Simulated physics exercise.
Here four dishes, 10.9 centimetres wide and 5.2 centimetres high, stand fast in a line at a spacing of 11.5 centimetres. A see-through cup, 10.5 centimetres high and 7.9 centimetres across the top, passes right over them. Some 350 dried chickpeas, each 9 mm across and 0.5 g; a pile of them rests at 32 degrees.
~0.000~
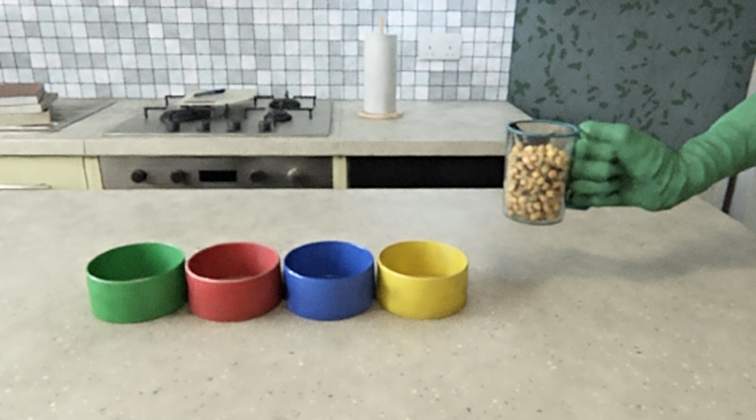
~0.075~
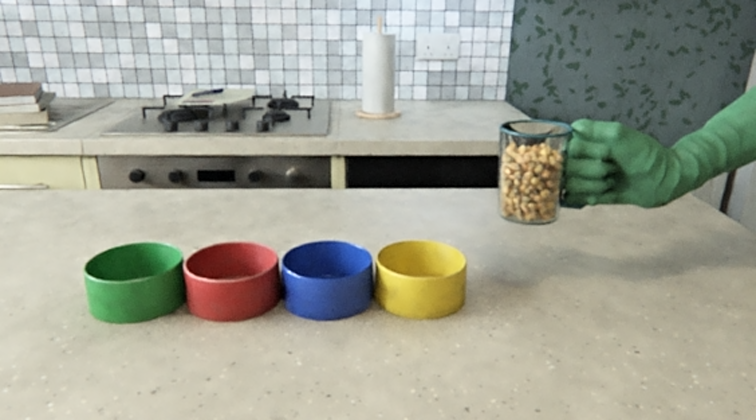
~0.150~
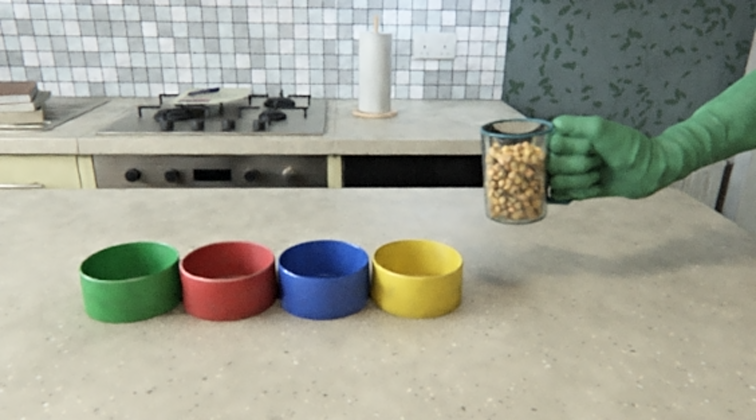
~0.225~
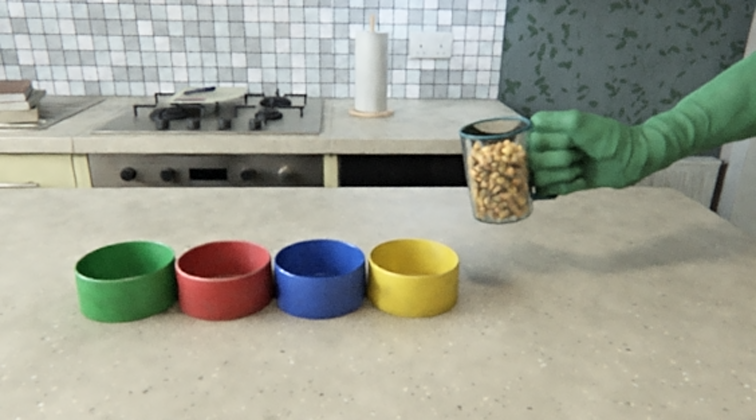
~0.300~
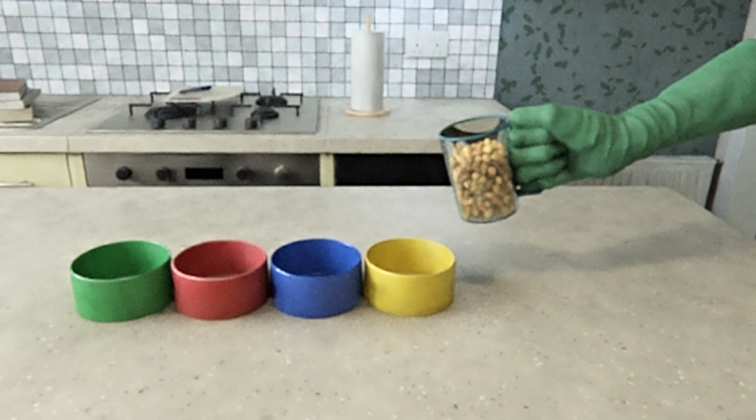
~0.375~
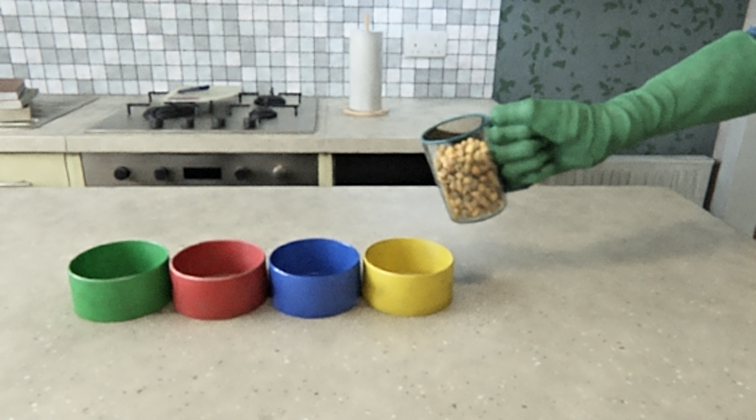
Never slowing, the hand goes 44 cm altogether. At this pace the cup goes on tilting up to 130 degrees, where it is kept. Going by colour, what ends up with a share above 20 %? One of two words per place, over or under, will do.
Red dish - under, blue dish - under, green dish - over, yellow dish - under, counter - under.
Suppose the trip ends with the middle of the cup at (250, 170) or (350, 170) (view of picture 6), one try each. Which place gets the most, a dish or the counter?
On the first run most goes to red, and on the second to blue.
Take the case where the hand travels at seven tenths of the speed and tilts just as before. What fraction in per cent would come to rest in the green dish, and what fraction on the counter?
Then the green dish gets 0 and the counter 0.
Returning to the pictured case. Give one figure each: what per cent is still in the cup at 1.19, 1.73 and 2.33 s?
100, 85, 0.
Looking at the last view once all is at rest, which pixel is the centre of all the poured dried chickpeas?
I'd say roughly (116, 281).
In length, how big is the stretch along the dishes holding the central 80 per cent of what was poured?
7 centimetres.
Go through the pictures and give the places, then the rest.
The first picture shows cup at (538, 172), tilt 0 degrees, lip at (509, 128), moved 0.0 cm; middle of the pieces at (538, 180); yellow dish at (423, 259); blue dish at (329, 259); red dish at (234, 260); green dish at (137, 261).
The second picture shows cup at (532, 172), tilt 2 degrees, lip at (501, 129), moved 0.5 cm; middle of the pieces at (532, 180).
The third picture shows cup at (516, 171), tilt 6 degrees, lip at (482, 131), moved 1.9 cm; middle of the pieces at (517, 179).
The fourth picture shows cup at (499, 171), tilt 11 degrees, lip at (461, 134), moved 3.5 cm; middle of the pieces at (501, 178).
The fifth picture shows cup at (481, 170), tilt 15 degrees, lip at (440, 136), moved 5.1 cm; middle of the pieces at (484, 177).
The sixth picture shows cup at (466, 170), tilt 20 degrees, lip at (421, 140), moved 6.7 cm; middle of the pieces at (470, 177); yellow dish at (408, 256); blue dish at (315, 257); red dish at (219, 258); green dish at (120, 259). The cup turns about 65 degrees a second and travels 21 cm a second.
After 1.19 s, tilt 73 degrees; cup holds 100 %.
After 1.73 s, tilt 107 degrees; cup holds 85 %, red 5 %, green 5 %.
After 2.33 s, tilt 130 degrees; cup holds 0 %, red 5 %, green 90 %.
At rest (2.8 s), red 5 %, blue 0 %, green 90 %, yellow 0 %, counter 5 %.
